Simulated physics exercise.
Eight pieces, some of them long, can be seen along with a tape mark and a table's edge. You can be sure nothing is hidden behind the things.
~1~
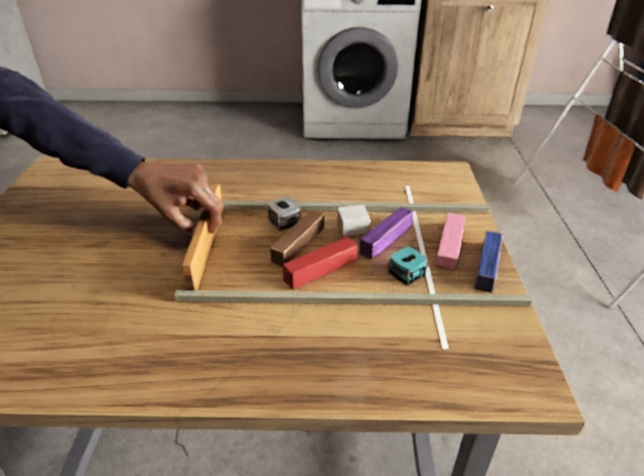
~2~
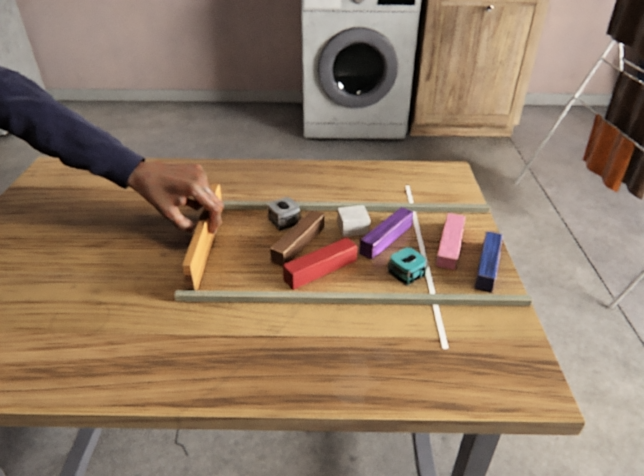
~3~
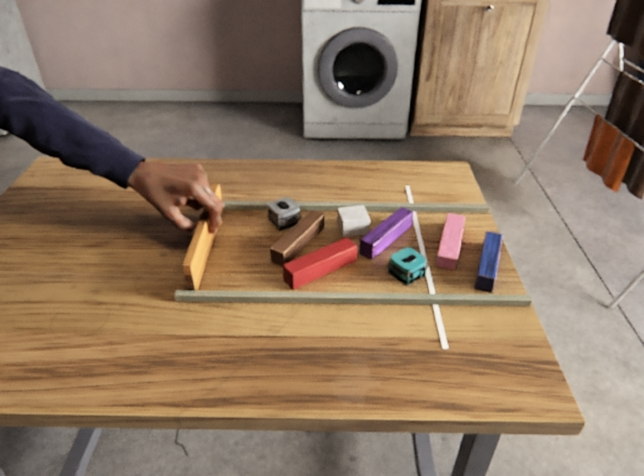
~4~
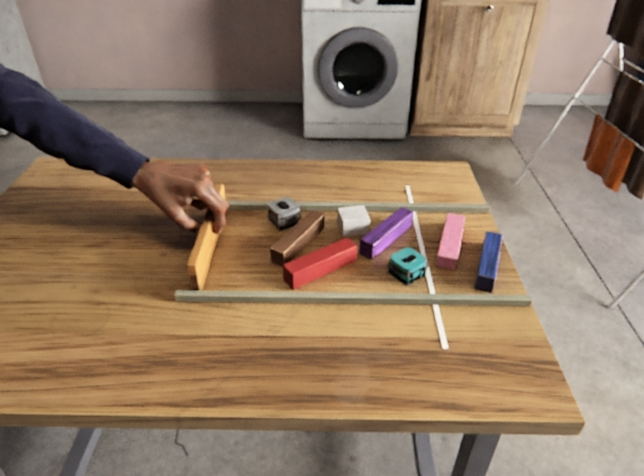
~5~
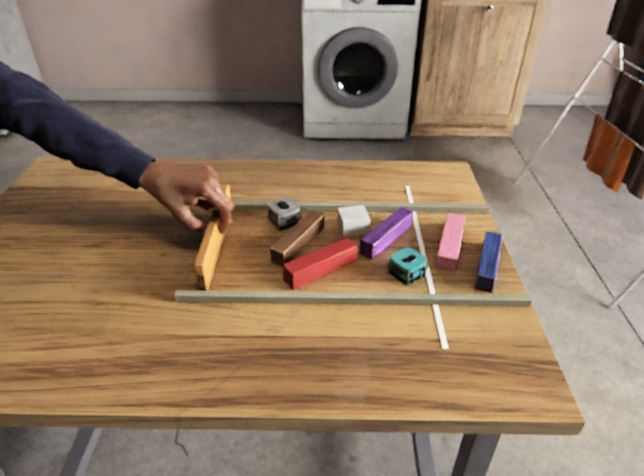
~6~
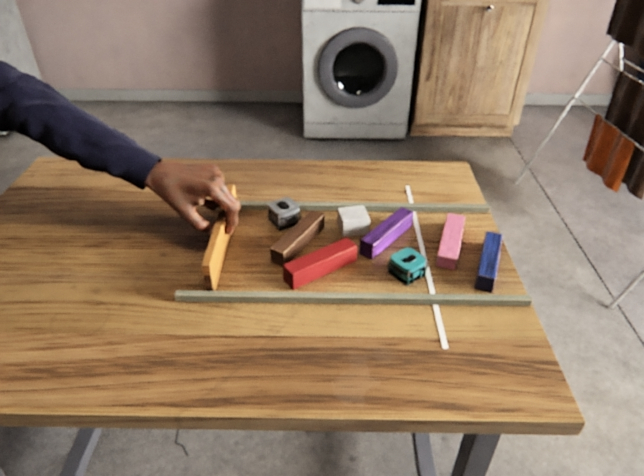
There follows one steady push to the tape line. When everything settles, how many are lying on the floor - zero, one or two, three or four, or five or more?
I predict the tally of drops will be nothing.
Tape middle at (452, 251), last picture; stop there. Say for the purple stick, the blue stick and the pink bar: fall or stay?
Purple stick - goes down, blue stick - goes down, pink bar - goes down.
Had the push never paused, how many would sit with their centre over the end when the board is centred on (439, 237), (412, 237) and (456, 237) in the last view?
1; 0; 3.
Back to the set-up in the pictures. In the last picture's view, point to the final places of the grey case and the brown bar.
In the last picture the grey case sits around (429, 216) and the brown bar around (446, 243).
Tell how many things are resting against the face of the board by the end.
It ends up touching 3.
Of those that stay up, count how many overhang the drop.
That comes to 2 of them.
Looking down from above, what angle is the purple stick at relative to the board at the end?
Around 30 degrees.
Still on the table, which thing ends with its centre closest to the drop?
The blue stick.
A little later, none off yet; blue stick at rest near (489, 260); pink bar at rest near (451, 240); turquoise case at rest near (407, 266).
When it is over, the number that fall off is zero.
